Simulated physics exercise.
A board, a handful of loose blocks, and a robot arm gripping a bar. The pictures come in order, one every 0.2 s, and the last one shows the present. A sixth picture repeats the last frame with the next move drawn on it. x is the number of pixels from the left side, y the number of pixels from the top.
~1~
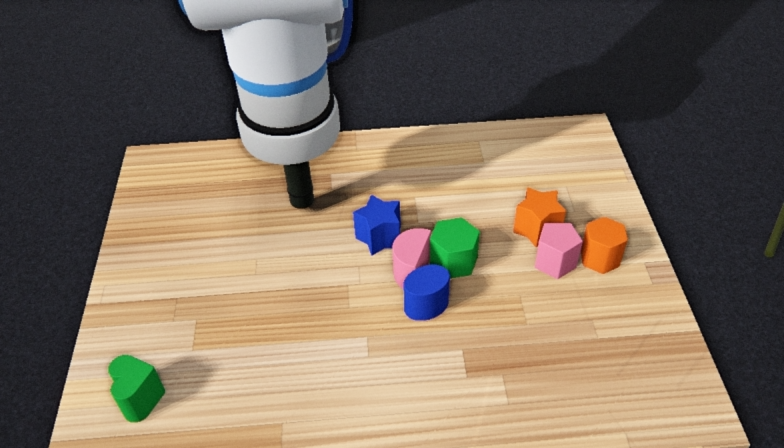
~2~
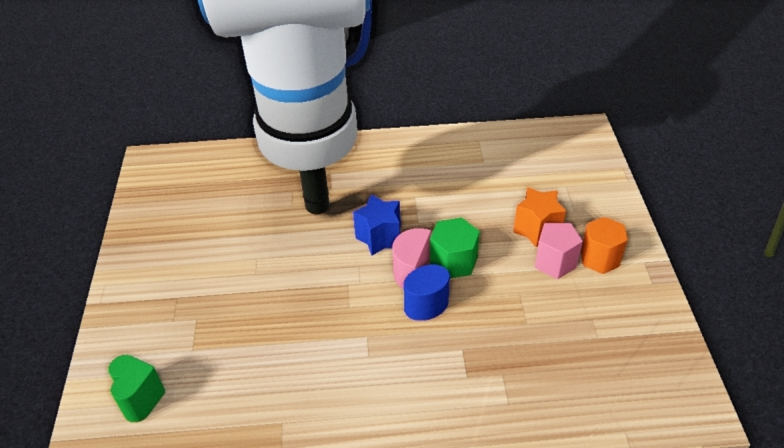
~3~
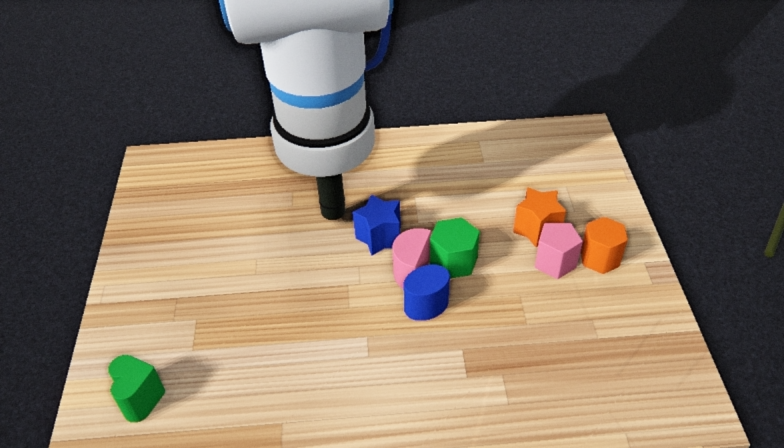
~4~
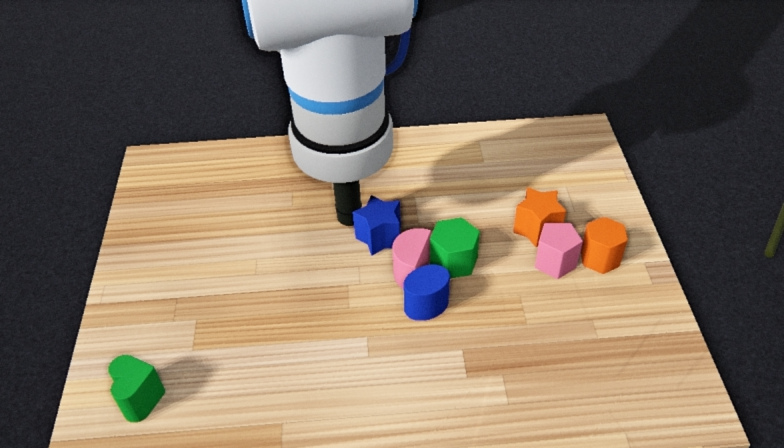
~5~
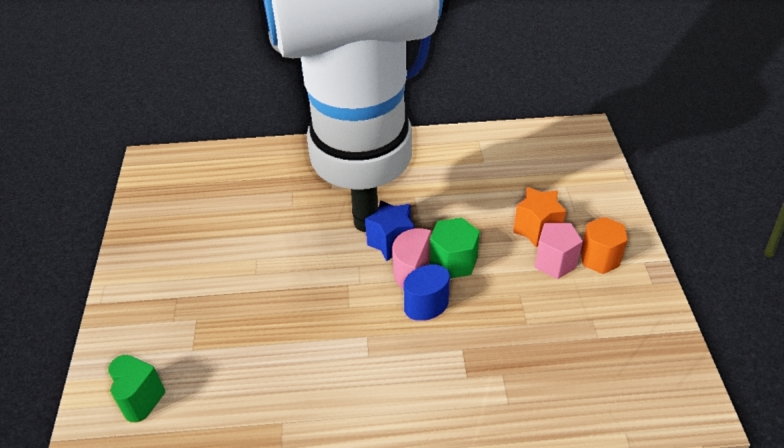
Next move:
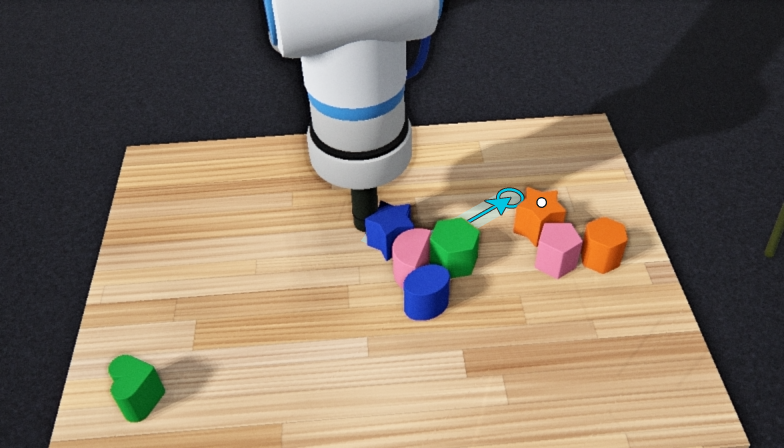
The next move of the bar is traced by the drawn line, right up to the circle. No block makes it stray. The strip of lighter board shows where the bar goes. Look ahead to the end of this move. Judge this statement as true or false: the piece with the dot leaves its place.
My answer: False.
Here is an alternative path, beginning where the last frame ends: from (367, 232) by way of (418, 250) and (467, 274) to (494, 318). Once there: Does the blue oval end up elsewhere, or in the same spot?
That one moves away.
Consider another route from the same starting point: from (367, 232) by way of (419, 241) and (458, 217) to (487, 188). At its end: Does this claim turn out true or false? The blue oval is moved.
Answer: True.
The line goes from (367, 232) over (421, 244) and (468, 222) to (510, 198); the dot is on the orange star block.
What follows on the original path. One third of the way, bar (422, 235); blue star block (437, 236), turned 30° clockwise; pink half-round block (426, 265), turned 40° clockwise; blue oval (434, 293), turned 35° anticlockwise; green six-sided block (480, 245), turned 40° anticlockwise.
Two thirds of the way, bar (469, 213); blue star block (445, 235), turned 45° clockwise; pink half-round block (426, 265), turned 40° clockwise; blue oval (434, 293), turned 35° anticlockwise; green six-sided block (488, 249), turned 35° anticlockwise.
At the end, bar (511, 189); blue star block (445, 235), turned 45° clockwise; pink half-round block (426, 265), turned 40° clockwise; blue oval (434, 293), turned 35° anticlockwise; green six-sided block (488, 249), turned 35° anticlockwise; orange star block unmoved.
